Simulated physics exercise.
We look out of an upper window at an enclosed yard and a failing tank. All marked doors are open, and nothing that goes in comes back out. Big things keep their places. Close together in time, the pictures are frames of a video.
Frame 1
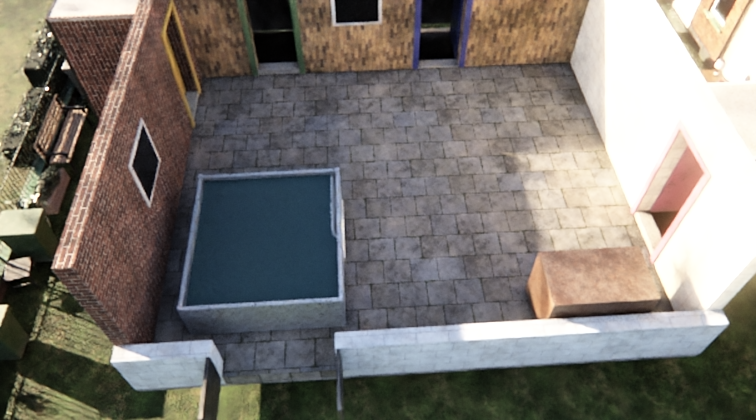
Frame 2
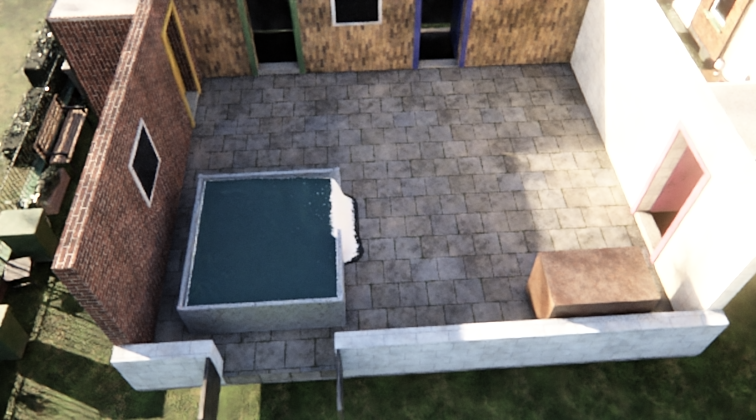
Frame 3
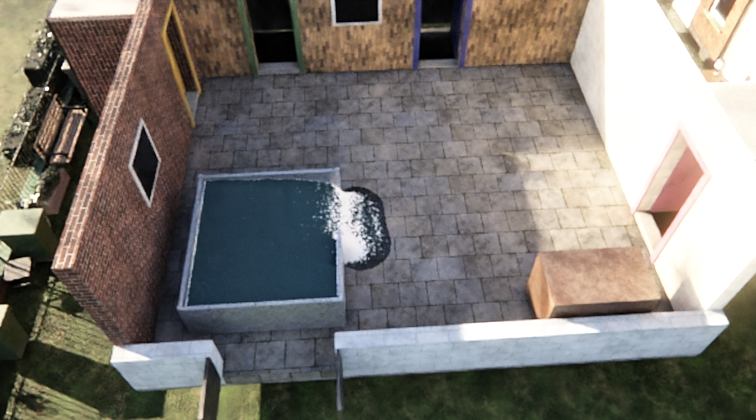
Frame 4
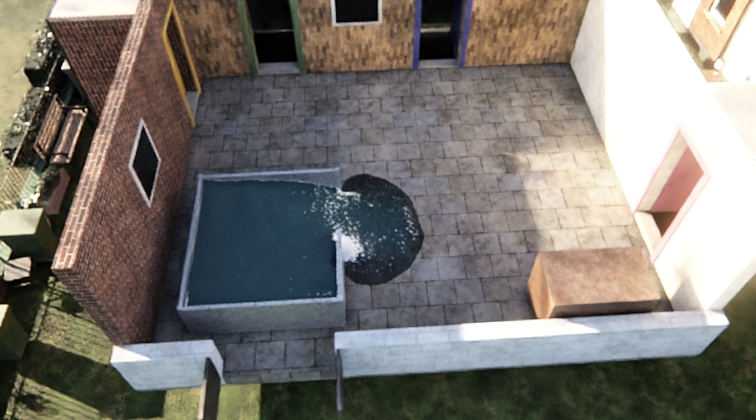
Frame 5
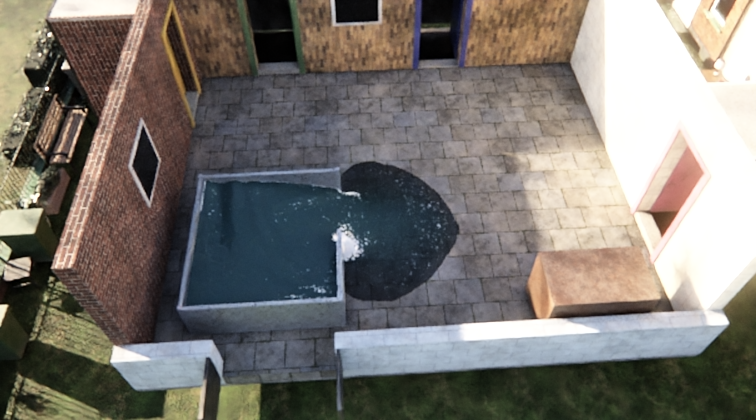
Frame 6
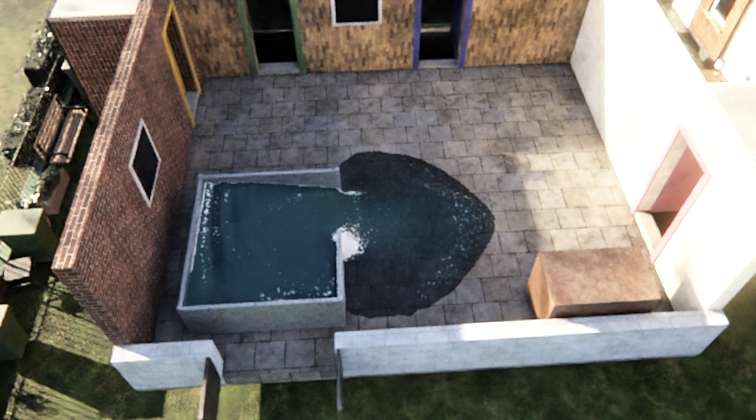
The footage shows a paved, walled courtyard seen from above, where water in a square tank breaks out through a gap in its right side, splashing white, then spreads rightward across the paving in a widening dark pool.
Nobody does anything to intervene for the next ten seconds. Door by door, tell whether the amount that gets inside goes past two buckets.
Door by door: The green door stays at two buckets or less, the blue door goes past two buckets, the yellow door stays at two buckets or less, the pink door goes past two buckets.
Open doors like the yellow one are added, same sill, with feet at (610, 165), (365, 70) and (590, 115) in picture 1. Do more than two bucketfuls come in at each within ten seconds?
Log: Door one is above the limit; door two is below the limit; door three is above the limit.
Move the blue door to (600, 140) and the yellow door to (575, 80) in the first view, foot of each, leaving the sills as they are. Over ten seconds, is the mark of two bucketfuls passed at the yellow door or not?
Yellow door: Gets flooded.
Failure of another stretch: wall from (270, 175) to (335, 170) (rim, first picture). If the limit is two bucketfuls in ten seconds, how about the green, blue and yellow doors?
Result - green door: Beyond the limit; blue door: Beyond the limit; yellow door: Beyond the limit.
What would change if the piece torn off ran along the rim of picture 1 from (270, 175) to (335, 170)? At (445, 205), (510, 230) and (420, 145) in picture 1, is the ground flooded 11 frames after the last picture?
Point by point: Untouched, untouched and swamped.
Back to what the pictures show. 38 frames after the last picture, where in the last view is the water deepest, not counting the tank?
That spot is close to (588, 148).
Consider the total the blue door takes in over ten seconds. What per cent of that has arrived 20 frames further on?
Estimate: Roughly 15 %.
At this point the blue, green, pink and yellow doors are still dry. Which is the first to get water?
I say the pink-painted one.
A moment on, water covers 35 % of the floor; the green door not reached, the blue door not reached, the yellow door not reached, the pink door not reached.
Next, water covers 50 % of the floor; the green door not reached, the blue door not reached, the yellow door not reached, the pink door under two buckets in.
Then, water covers 60 % of the floor; the green door not reached, the blue door under two buckets in, the yellow door not reached, the pink door far over two buckets in.
Later, water covers 65 % of the floor; the green door not reached, the blue door over two buckets in, the yellow door not reached, the pink door far over two buckets in.
In the end, water covers 95 % of the floor; the green door wet at the sill, nothing in, the blue door far over two buckets in, the yellow door wet at the sill, nothing in, the pink door far over two buckets in.
